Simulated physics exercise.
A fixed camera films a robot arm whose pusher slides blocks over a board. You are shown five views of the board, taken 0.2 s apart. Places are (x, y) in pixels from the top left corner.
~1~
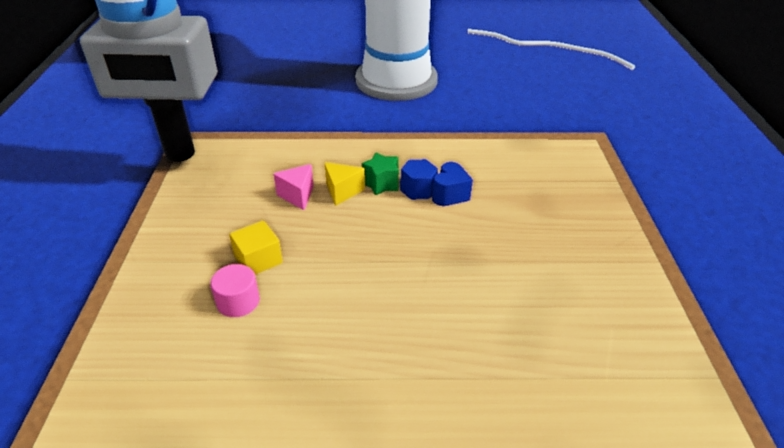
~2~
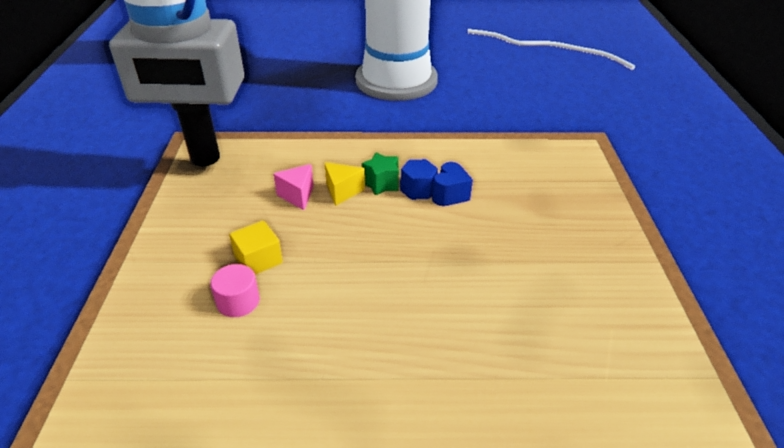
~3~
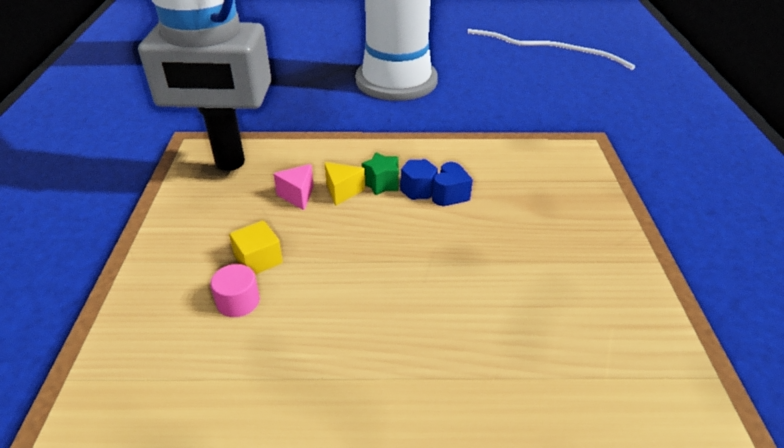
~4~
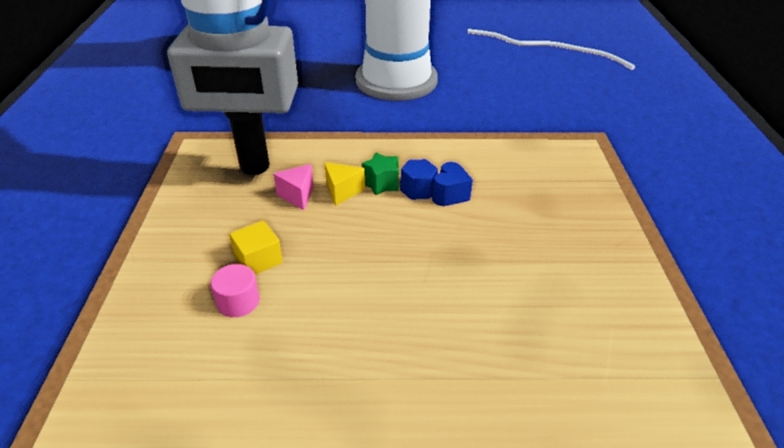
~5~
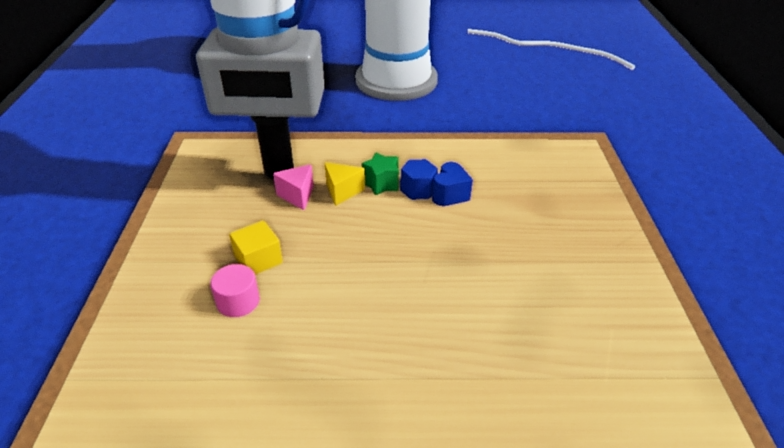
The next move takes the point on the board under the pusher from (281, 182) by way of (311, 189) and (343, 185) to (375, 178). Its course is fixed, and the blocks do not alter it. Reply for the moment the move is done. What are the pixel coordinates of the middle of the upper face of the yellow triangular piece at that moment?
Pixel (372, 176).
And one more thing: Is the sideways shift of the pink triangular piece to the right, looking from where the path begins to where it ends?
Answer: Yes.
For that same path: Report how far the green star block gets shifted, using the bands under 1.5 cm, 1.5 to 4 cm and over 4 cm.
It will move between 1.5 and 4 cm.
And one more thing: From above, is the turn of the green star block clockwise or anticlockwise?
Viewed from above: Clockwise.
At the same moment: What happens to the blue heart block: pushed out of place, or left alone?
At the moment the path ends, the blue heart block no longer stands where it did.
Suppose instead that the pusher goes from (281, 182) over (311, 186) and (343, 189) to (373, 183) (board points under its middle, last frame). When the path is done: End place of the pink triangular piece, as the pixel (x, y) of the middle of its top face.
I think it will end close to (310, 183).
The first path, step by step. One third of the way, pusher (310, 179); pink triangular piece (311, 184).
Two thirds of the way, pusher (343, 175); pink triangular piece (312, 185); yellow triangular piece (364, 173), turned 45° clockwise; green star block (386, 161).
At the end, pusher (375, 168); pink triangular piece (312, 185); yellow triangular piece (372, 176), turned 75° clockwise; green star block (404, 157), turned 40° clockwise; blue six-sided block (431, 169); blue heart block (461, 175).
